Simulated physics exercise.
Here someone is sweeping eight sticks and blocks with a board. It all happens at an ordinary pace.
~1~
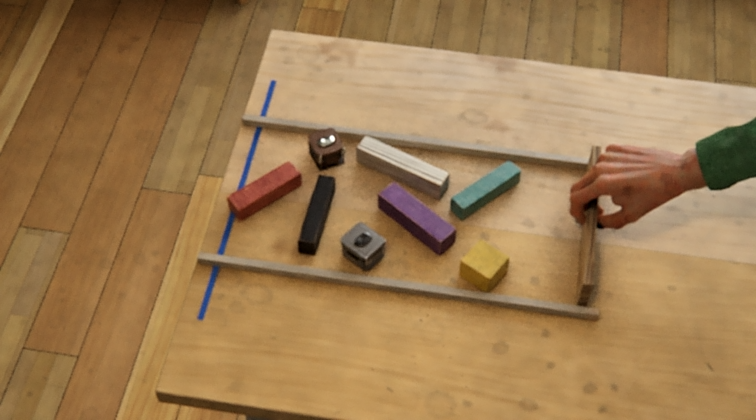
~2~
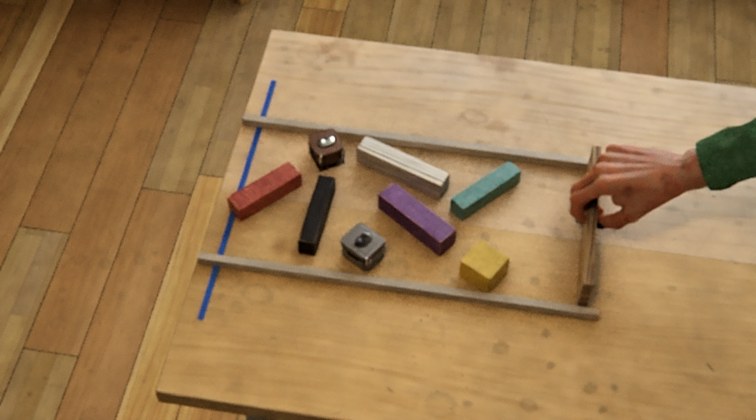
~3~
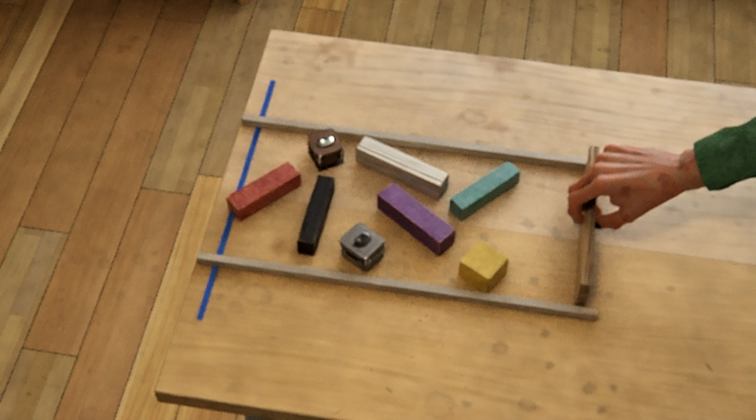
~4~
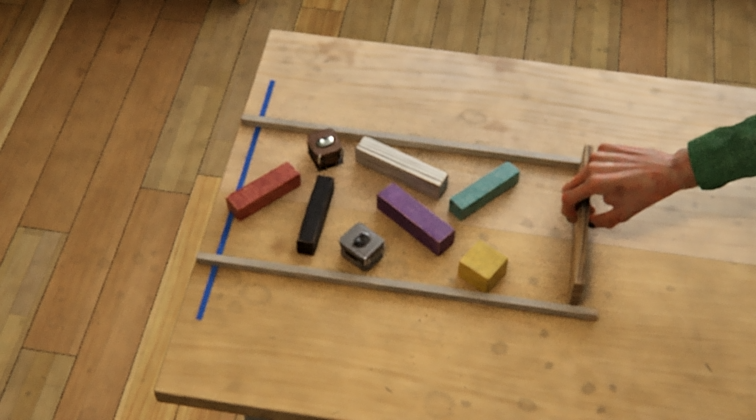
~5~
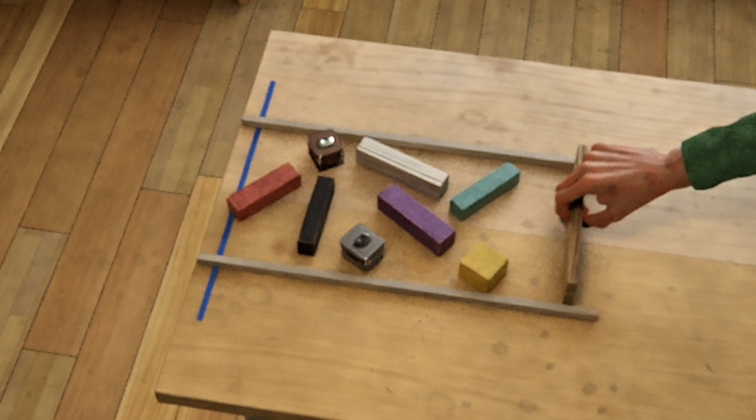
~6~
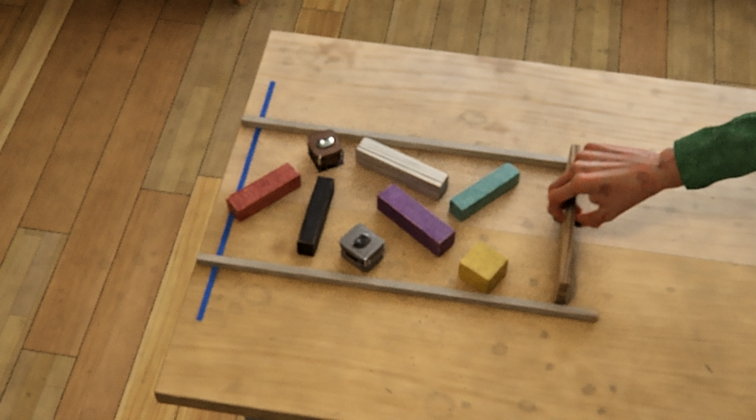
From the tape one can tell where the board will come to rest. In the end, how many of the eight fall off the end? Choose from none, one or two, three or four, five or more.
Final count: Five or more.
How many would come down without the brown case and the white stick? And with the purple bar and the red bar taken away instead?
It would be 4 and 4.
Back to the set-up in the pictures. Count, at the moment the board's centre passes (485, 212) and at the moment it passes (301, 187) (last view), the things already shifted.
I count 2 first and 8 after.
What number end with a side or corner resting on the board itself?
2 touch it.
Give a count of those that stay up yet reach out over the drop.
Things overhanging at the end: 1.
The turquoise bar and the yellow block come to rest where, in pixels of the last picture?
Turquoise bar: About (237, 160); yellow block: About (204, 237).
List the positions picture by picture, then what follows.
In the first frame, red bar (265, 191); brown case (326, 149); black stick (317, 214); board (589, 224); tape (240, 190).
In the second frame, brown case (326, 150); yellow block (484, 266).
In the third frame, black stick (316, 215); turquoise bar (485, 190).
In the fourth frame, red bar (264, 191); white stick (401, 168).
In the fifth frame, brown case (326, 150); purple bar (416, 219).
In the sixth frame, red bar (264, 192); brown case (325, 151); black stick (316, 216); board (568, 223); tape (239, 191).
Early on, none off yet; red bar at rest near (264, 192); brown case at rest near (325, 151); black stick at rest near (316, 216).
A while later, none off yet; red bar travelled a little near (239, 197); brown case travelled well along near (264, 157); black stick travelled about its own width near (262, 213).
Finally, the number that fall off is five or more; lost, purple bar, white stick, grey case, black stick, brown case and red bar.
